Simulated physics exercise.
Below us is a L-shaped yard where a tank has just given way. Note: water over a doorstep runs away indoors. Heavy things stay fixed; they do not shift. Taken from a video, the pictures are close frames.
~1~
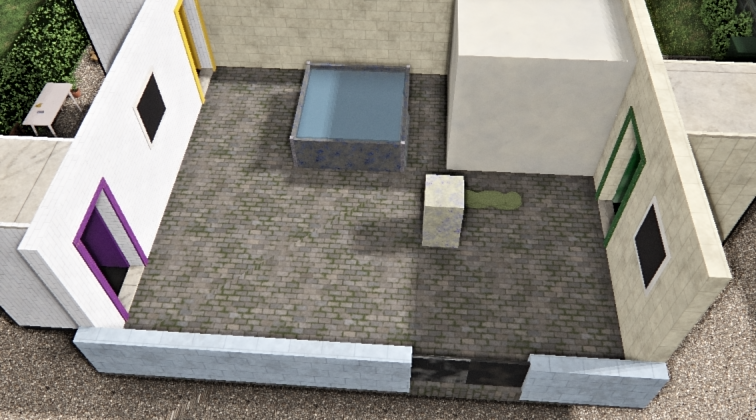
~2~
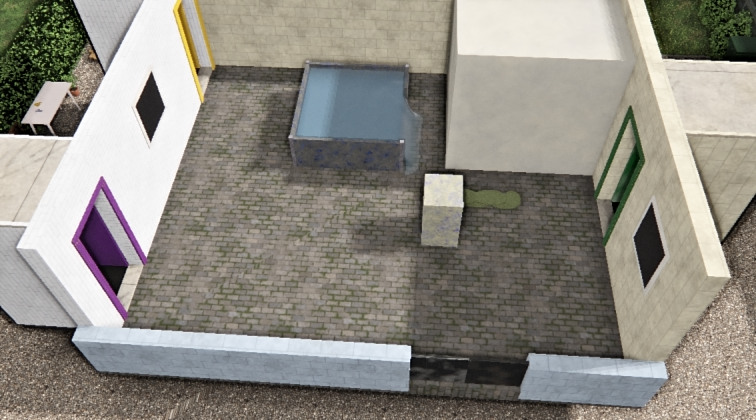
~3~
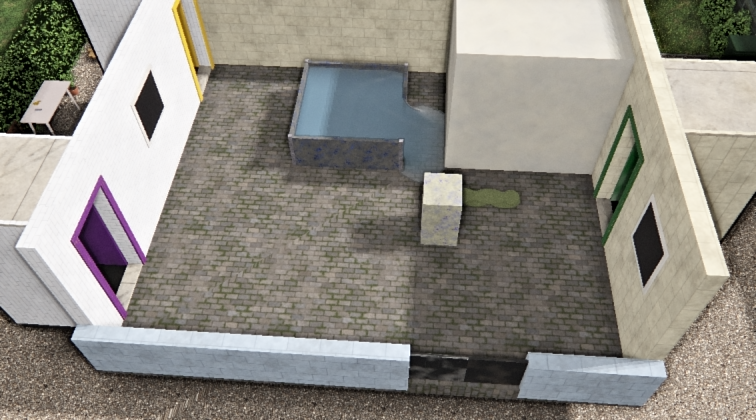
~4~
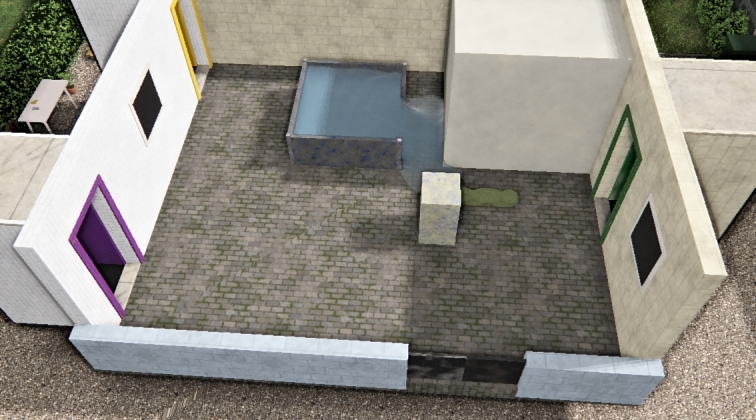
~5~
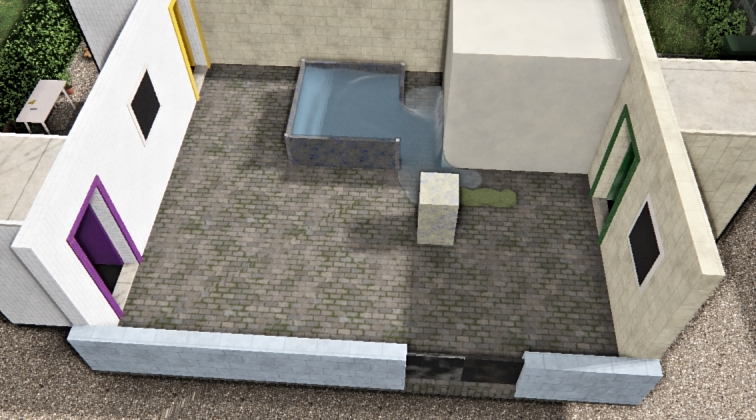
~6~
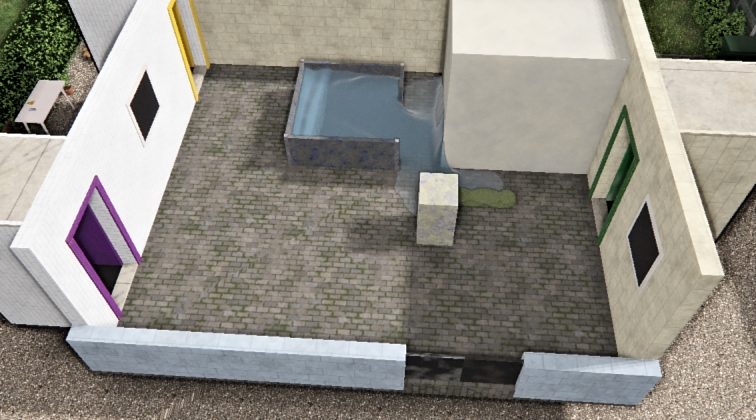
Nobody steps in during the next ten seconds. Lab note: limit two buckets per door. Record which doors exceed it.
My prediction: The yellow door will let through over two buckets, the purple door will let through over two buckets, the green door will let through over two buckets.
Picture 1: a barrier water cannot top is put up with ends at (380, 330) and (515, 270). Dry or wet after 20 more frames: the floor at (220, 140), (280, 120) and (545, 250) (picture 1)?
Reading them off in sequence: Spared, spared, swamped.
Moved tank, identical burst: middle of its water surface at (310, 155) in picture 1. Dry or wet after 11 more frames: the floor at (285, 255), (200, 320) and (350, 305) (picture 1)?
In order, the three spots end up untouched, untouched and waterlogged.
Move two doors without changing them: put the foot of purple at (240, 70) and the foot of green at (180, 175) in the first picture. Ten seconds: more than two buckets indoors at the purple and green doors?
Result: Purple goes past the limit, green remains beneath it.
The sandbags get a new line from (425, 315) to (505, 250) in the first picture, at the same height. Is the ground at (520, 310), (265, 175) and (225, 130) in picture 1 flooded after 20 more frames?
Readings in sequence: Unflooded / unflooded / unflooded.
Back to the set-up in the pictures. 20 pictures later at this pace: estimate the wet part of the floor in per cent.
It works out to about 55 in a hundred.
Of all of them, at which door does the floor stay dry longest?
Result: The purple door.
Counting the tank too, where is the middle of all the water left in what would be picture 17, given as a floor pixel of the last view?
Somewhere around (393, 142) in the last view.
A moment on, water covers 15 % of the floor; the yellow door not reached, the purple door not reached, the green door not reached.
Next, water covers 35 % of the floor; the yellow door not reached, the purple door not reached, the green door under two buckets in.
Then, water covers 55 % of the floor; the yellow door under two buckets in, the purple door not reached, the green door over two buckets in.
Later, water covers 80 % of the floor; the yellow door far over two buckets in, the purple door under two buckets in, the green door far over two buckets in.
In the end, water covers 90 % of the floor; the yellow door far over two buckets in, the purple door over two buckets in, the green door far over two buckets in.
